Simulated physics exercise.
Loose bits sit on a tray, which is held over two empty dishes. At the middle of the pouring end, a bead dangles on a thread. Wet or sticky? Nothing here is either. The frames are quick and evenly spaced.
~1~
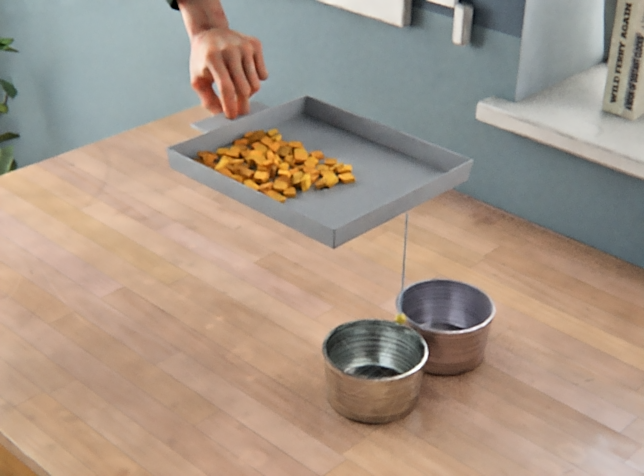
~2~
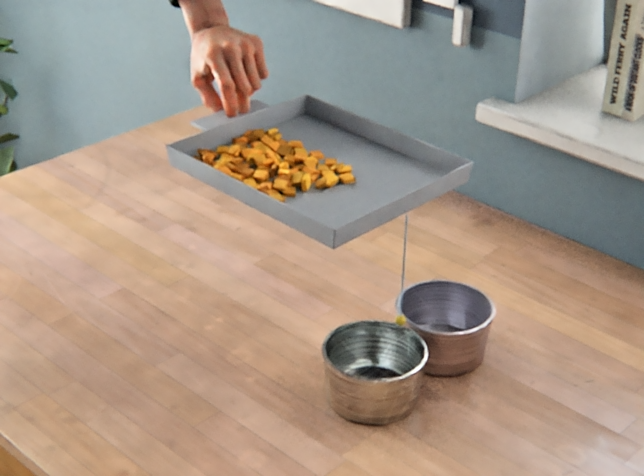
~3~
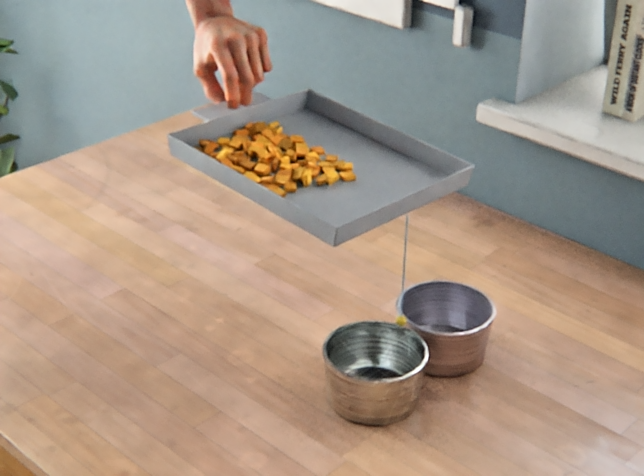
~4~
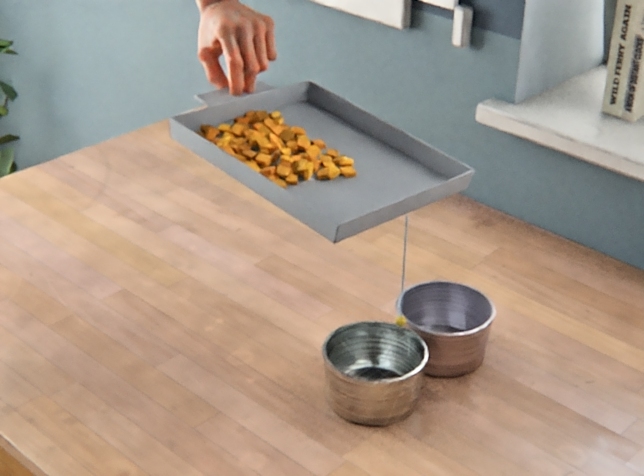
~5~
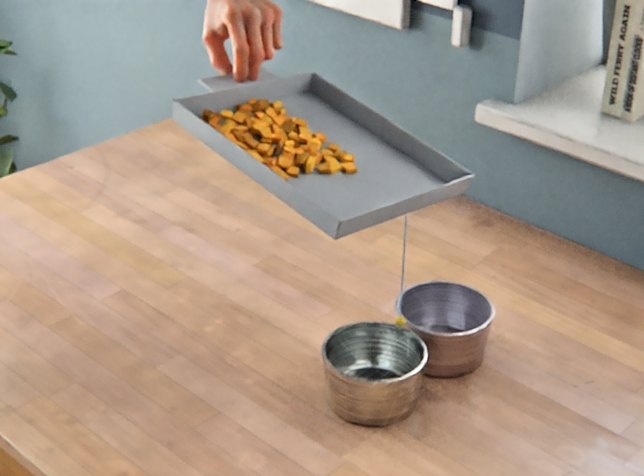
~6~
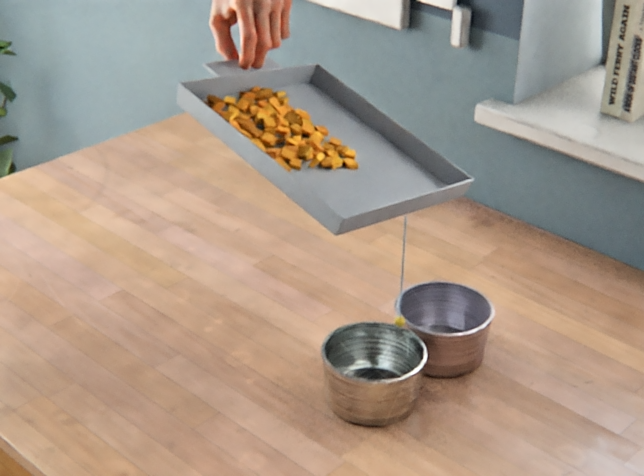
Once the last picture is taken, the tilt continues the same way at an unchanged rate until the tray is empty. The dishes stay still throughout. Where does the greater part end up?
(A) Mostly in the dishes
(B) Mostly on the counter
Answer: A.
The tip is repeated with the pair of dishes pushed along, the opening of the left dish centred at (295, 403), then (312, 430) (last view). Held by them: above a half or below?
At the first place the smaller part, at the second less than half.
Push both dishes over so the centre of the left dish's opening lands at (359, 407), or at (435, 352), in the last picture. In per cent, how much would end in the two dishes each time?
0 per cent the first time, 40 per cent the second time.
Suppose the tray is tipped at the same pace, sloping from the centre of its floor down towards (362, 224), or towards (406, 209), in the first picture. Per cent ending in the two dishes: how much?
About 40 %, then 20 %.
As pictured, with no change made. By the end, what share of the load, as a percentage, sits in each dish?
Left dish: Roughly 0 per cent; right dish: Roughly 90 per cent.
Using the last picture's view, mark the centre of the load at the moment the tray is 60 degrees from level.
I'd put it at about (431, 183).
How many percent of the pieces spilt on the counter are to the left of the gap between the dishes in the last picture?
Close to 0 %.
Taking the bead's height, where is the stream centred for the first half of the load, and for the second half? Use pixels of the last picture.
First part (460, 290), rest (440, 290).
Just after the last frame, tray tipped steeply; almost all on the tray; just a few in the air.
A moment on, tray tipped right over; roughly two thirds on the tray; roughly a quarter in the right dish; about a tenth outside both.
Further on, tray tipped past a quarter turn; the larger part in the right dish; about a tenth outside both.
When it is over, tray tipped past a quarter turn; not one in the left dish; the larger part in the right dish; about a tenth outside both.
